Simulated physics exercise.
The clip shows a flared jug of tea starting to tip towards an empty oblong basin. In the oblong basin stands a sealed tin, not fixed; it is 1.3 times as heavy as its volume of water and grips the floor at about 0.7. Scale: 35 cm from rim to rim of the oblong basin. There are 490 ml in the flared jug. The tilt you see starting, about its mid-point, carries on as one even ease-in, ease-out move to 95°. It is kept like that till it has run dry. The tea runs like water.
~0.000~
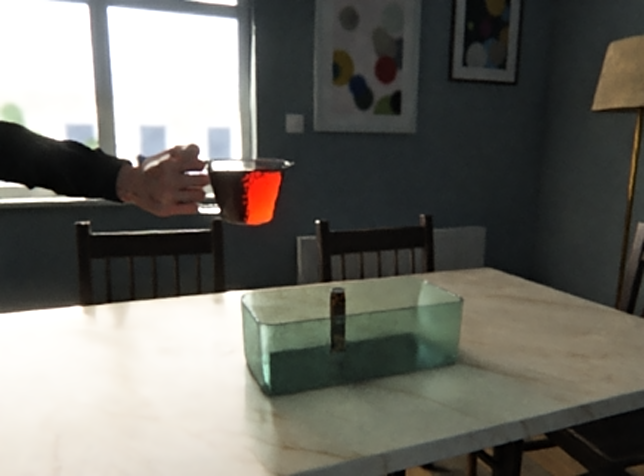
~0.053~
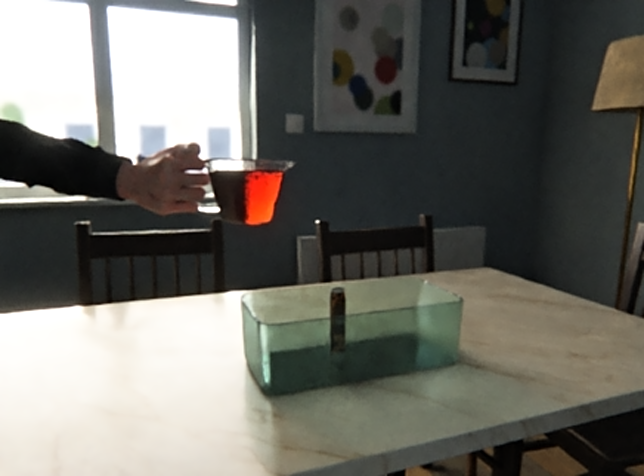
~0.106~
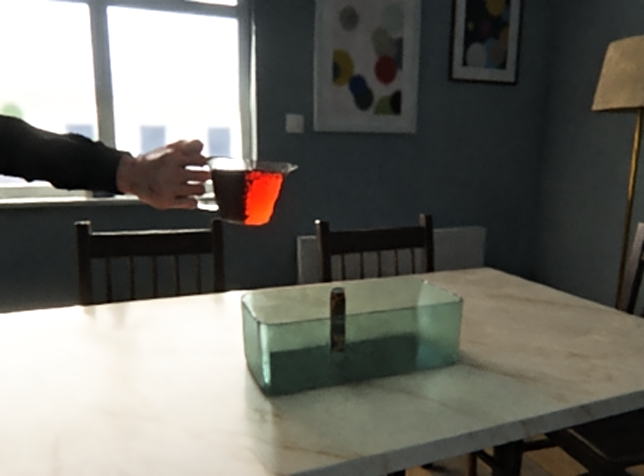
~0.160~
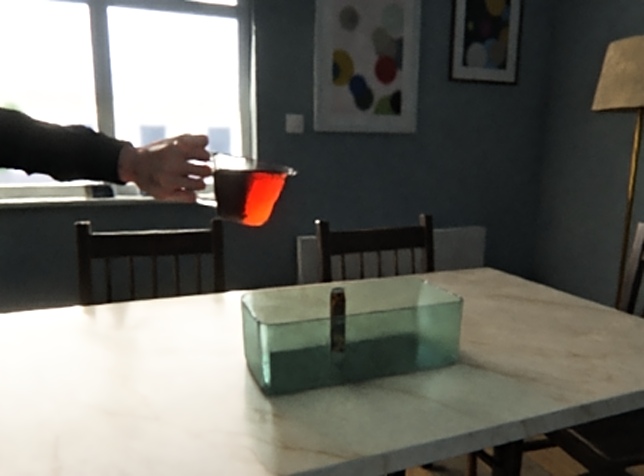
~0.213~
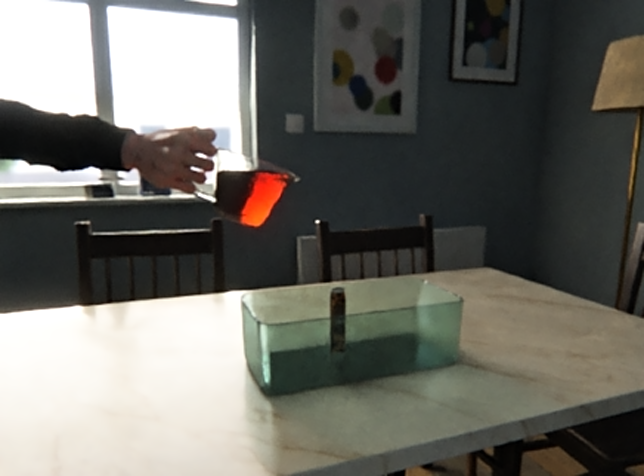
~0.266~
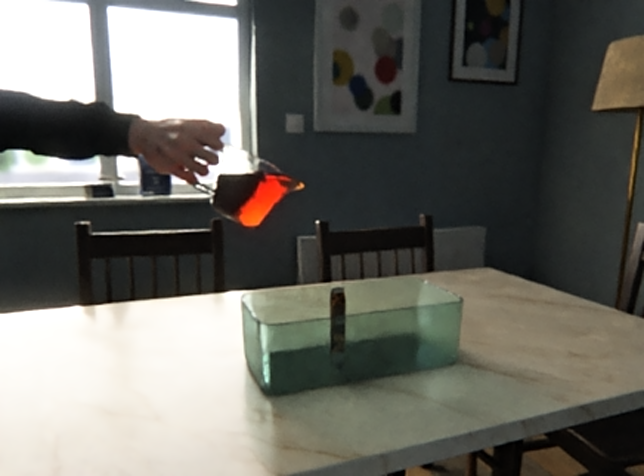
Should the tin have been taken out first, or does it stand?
It falls.
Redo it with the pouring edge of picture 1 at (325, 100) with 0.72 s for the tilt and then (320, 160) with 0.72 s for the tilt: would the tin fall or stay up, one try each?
First it remains upright; then it stays up.
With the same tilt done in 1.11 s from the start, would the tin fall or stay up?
The tin topples.
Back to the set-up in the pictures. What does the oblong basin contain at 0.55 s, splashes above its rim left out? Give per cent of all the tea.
About 20 per cent.
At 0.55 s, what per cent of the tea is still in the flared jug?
Some 40 per cent.
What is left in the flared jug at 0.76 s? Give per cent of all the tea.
Near 5 in a hundred.
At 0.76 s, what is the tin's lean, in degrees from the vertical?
About 5°.
By 0.55 s the tilt is 83° and 40 per cent is still to pour; the tin stands where it began.
By 0.76 s the tilt is 95° and 5 per cent is still to pour; the tin stands 2 cm from where it began.
By 0.98 s the tilt is 95° and 0 per cent is still to pour; the tin leans 55°.
By 1.22 s the tilt is 95° and 0 per cent is still to pour; the tin lies on its side.
At rest the tin lies on its side.
